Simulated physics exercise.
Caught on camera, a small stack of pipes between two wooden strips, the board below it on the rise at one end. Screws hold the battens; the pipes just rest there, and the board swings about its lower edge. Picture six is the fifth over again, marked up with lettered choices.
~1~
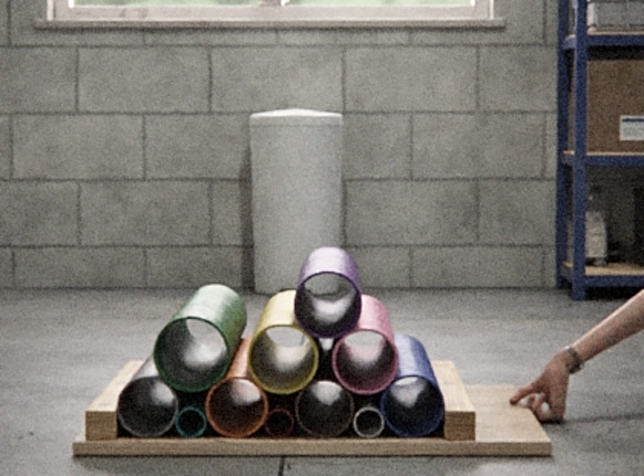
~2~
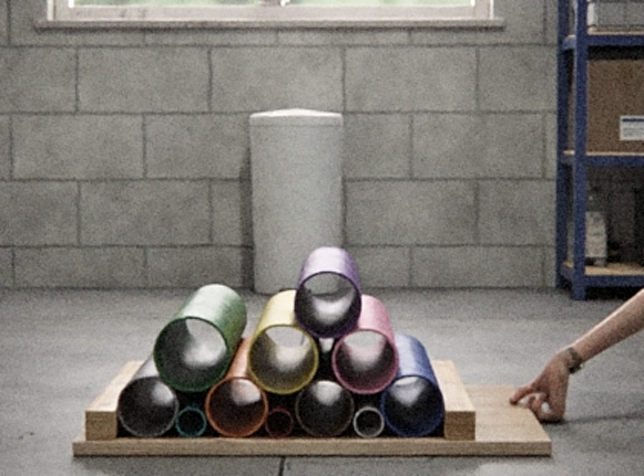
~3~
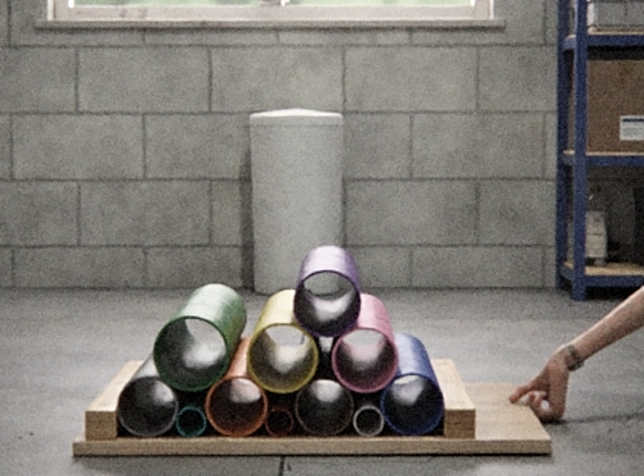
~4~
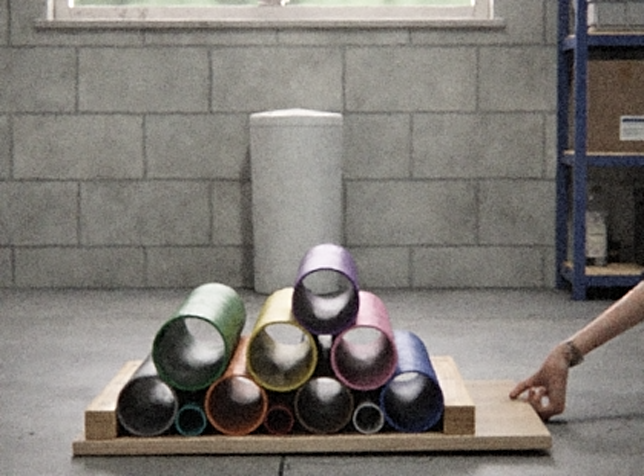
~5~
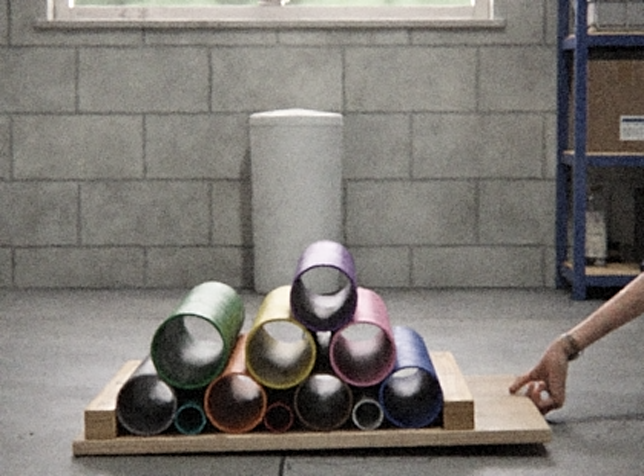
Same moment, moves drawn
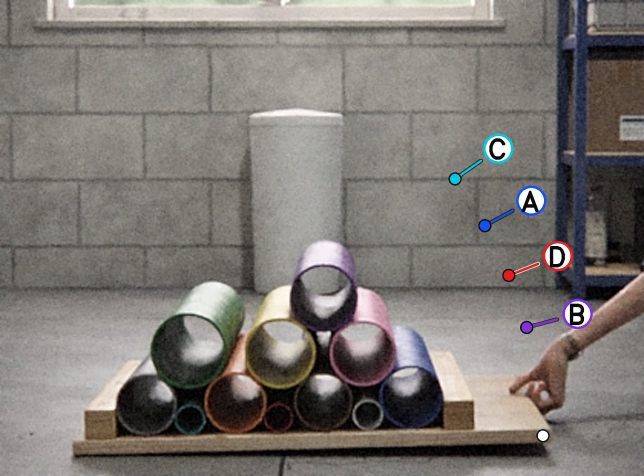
On a concrete floor, a hand slightly raises the right end of a board holding stacked pipes.
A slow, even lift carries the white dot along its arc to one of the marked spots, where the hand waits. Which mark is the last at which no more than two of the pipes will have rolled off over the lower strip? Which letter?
The last mark within the limit is C.
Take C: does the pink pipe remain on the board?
The pink pipe: Yes.
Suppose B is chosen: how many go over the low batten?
With B, none.
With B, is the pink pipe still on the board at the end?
Yes, with B.
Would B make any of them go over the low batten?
No.
On the marked copy, A at (485, 226); B at (527, 328); C at (455, 179); D at (509, 276); the white dot at (543, 436).
Taking C. A third of the way, board at 19°.
Two thirds of the way, board at 35°.
When it is over, board at 35°, none over the low batten.
As for the rest, A none over the low batten; B none over the low batten; D none over the low batten.
